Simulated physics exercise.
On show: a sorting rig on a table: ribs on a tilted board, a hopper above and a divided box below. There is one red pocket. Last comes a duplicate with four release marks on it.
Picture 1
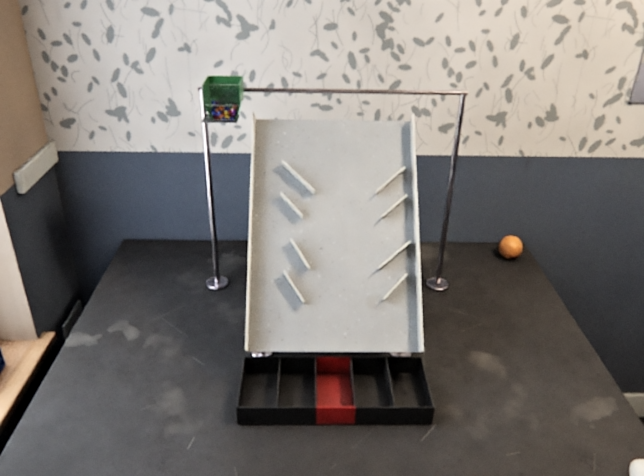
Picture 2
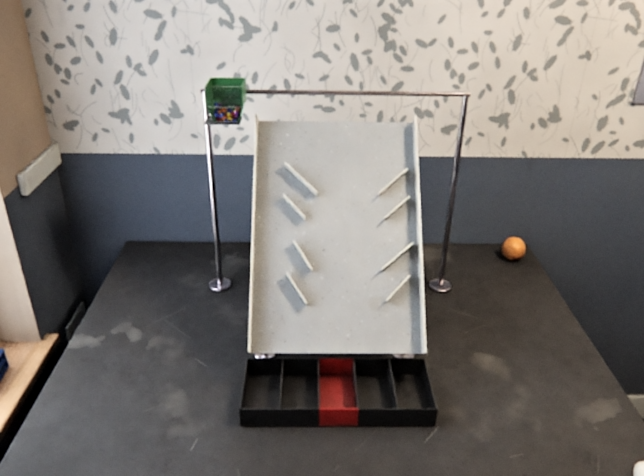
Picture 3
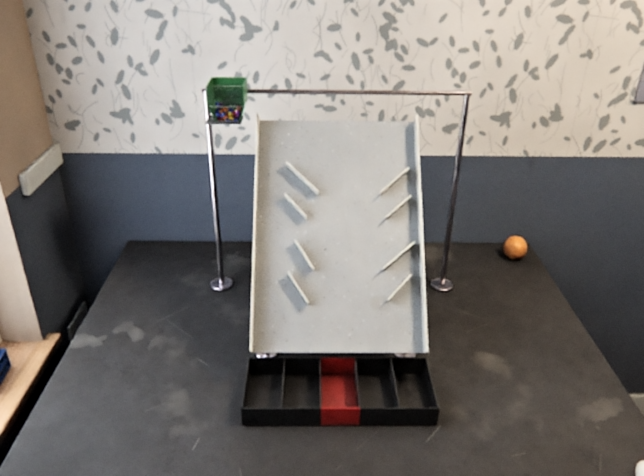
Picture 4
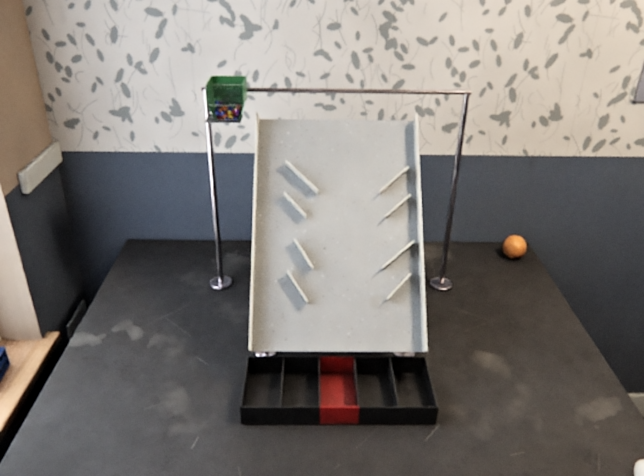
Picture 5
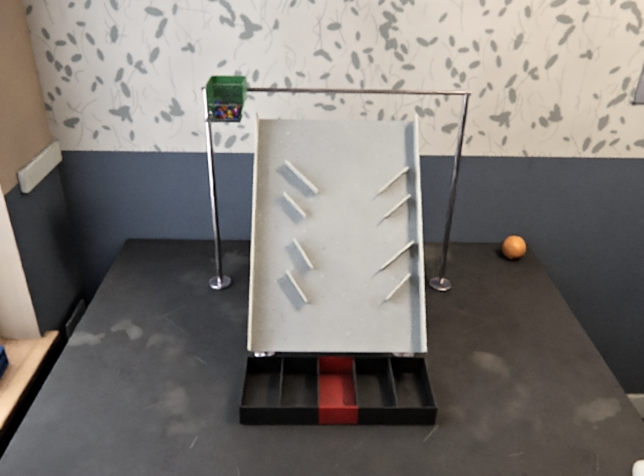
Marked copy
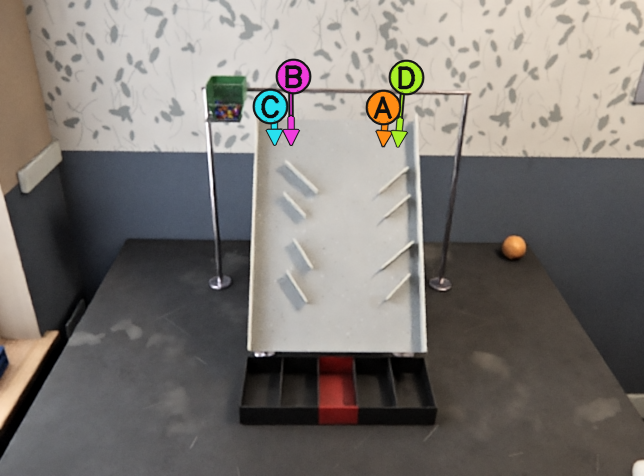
On a dark tabletop, a green hopper of small colourful pieces sitting above a ribbed tilted board, nothing moving but slight camera shake.
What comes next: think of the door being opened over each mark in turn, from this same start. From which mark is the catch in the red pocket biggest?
A.
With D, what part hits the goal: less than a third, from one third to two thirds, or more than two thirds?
It is from one third to two thirds.
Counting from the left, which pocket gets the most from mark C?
It is the first one.
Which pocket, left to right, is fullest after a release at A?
The third.
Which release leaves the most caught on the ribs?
That is mark D.
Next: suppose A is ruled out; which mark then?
That is mark D.
On the marked copy, mark A meets the board at (383, 140); mark B meets the board at (291, 139); mark C meets the board at (274, 139); mark D meets the board at (398, 141).
Choosing A, roughly two thirds in the red pocket, roughly a quarter in other pockets.
Choosing B, about a tenth in the red pocket, the larger part in other pockets, just a few held on the board, about a tenth outside the box.
Choosing C, about a tenth in the red pocket, the larger part in other pockets, just a few outside the box.
Choosing D, roughly half in the red pocket, roughly a quarter in other pockets, roughly a quarter held on the board.
